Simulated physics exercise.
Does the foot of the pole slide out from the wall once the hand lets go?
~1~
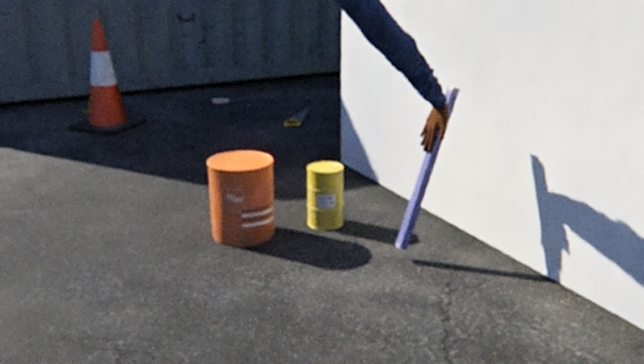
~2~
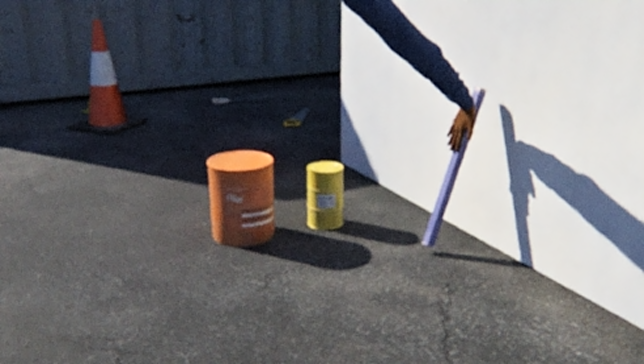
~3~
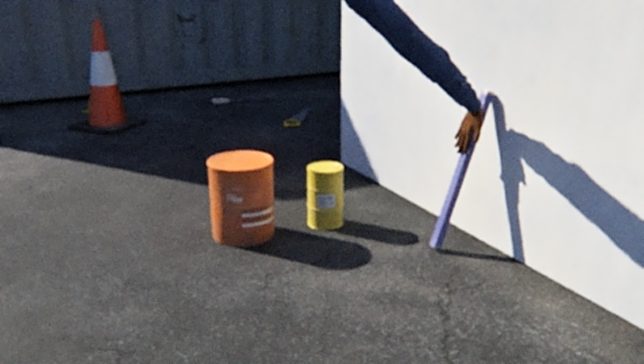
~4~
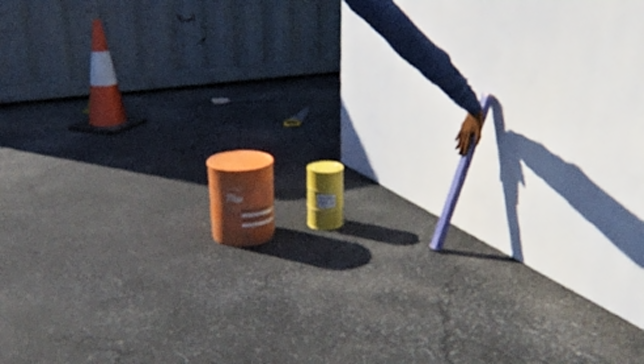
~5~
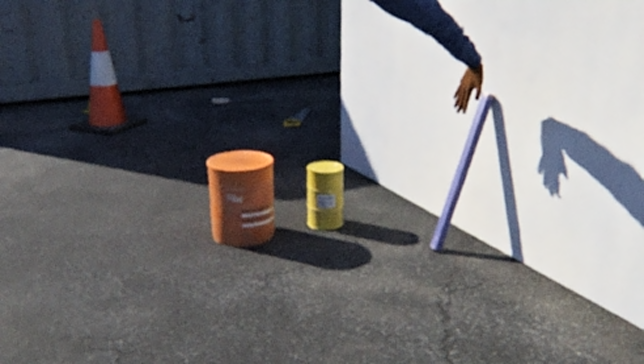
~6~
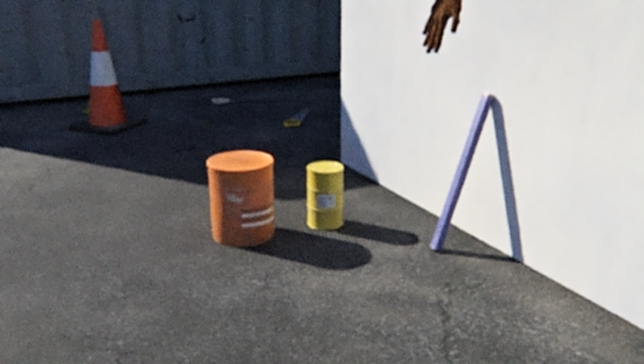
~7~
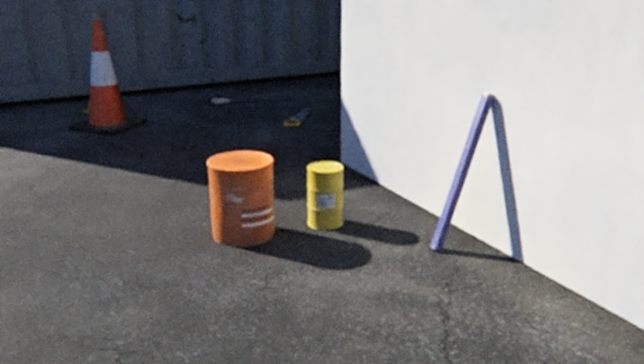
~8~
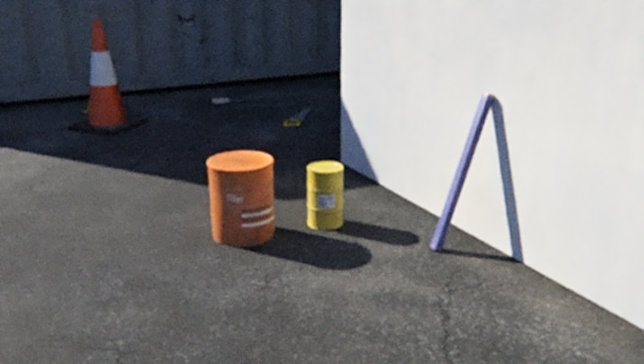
No, the foot stays where it was set on the ground. The pole remains leaning against the white wall.
